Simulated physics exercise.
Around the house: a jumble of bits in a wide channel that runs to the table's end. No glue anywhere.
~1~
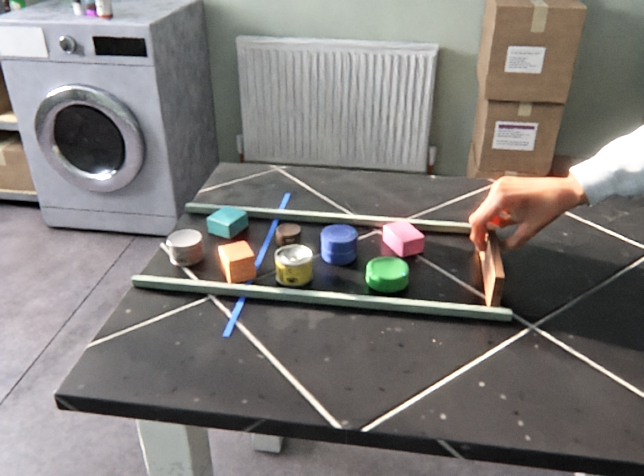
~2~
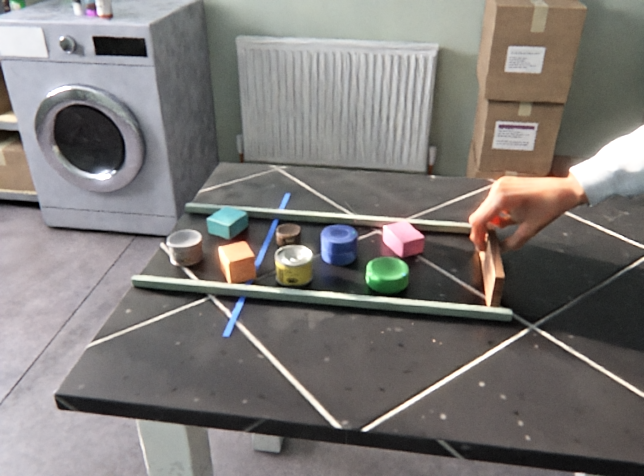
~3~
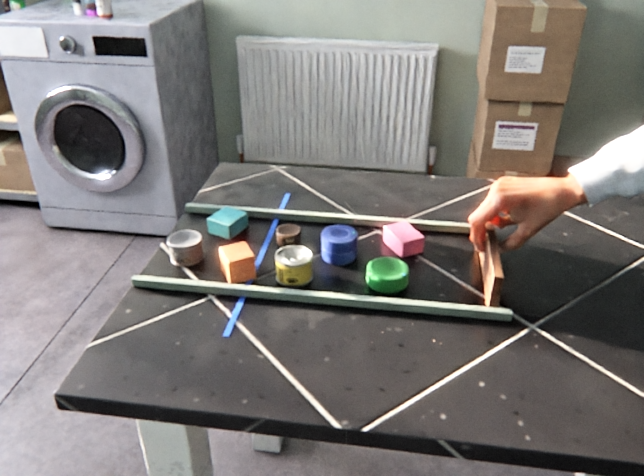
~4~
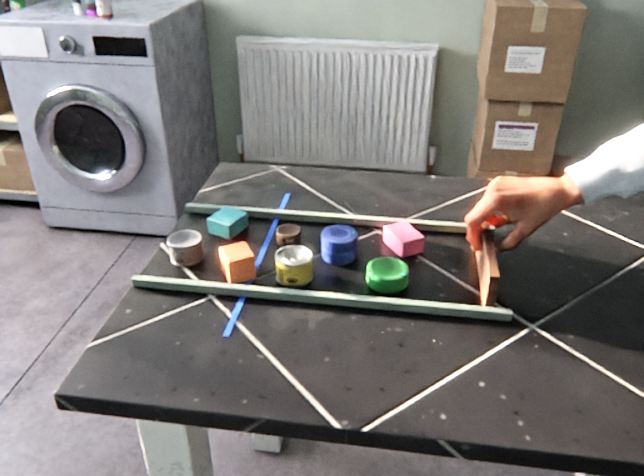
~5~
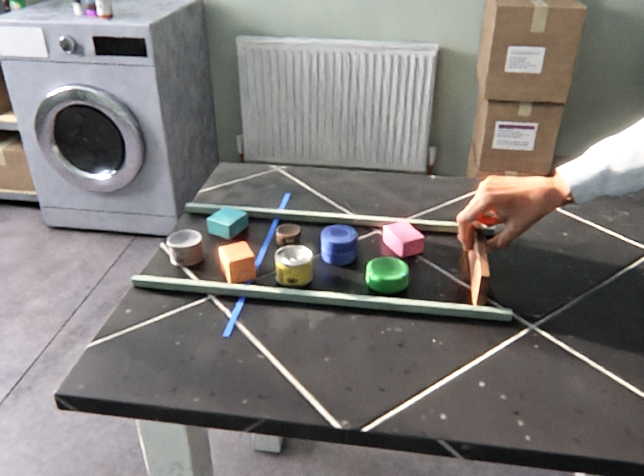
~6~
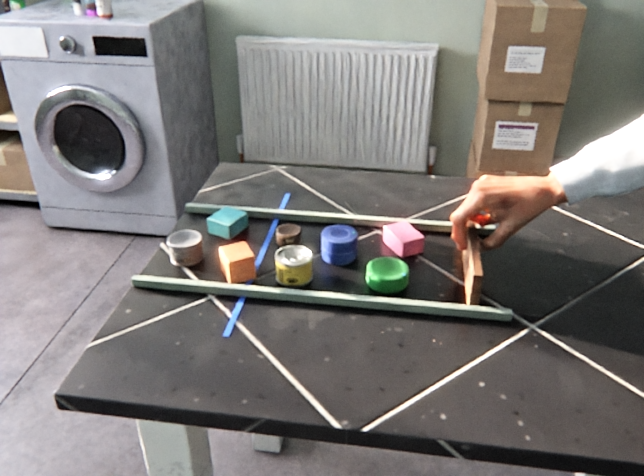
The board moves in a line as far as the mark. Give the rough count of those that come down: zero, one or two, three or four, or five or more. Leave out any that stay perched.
Here the number that fall off is zero.
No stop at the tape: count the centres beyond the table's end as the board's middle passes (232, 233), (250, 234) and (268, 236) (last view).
It would be 1, 0 and 0.
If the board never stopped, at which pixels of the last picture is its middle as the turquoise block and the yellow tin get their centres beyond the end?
At (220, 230) for the turquoise block; at (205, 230) for the yellow tin.
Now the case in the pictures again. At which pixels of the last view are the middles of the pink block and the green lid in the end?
The pink block stops around (260, 223); the green lid around (236, 261).
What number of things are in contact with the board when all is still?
That makes 3.
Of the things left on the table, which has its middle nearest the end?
Foremost is the grey tin.
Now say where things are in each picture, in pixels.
The first frame shows grey tin (186, 248); turquoise block (228, 222); orange block (238, 263); board (489, 253); tape (263, 252).
The second frame shows turquoise block (228, 223); green lid (388, 275).
The third frame shows orange block (238, 263); blue lid (339, 245).
The fourth frame shows grey tin (186, 248); pink block (403, 239).
The fifth frame shows turquoise block (228, 223); board (477, 252).
The sixth frame shows grey tin (186, 248); turquoise block (228, 223); orange block (238, 263); board (471, 252); tape (263, 252).
Soon after, none off yet; grey tin at rest near (186, 248); turquoise block at rest near (228, 223); orange block at rest near (238, 263).
In the end, the number that fall off is zero.
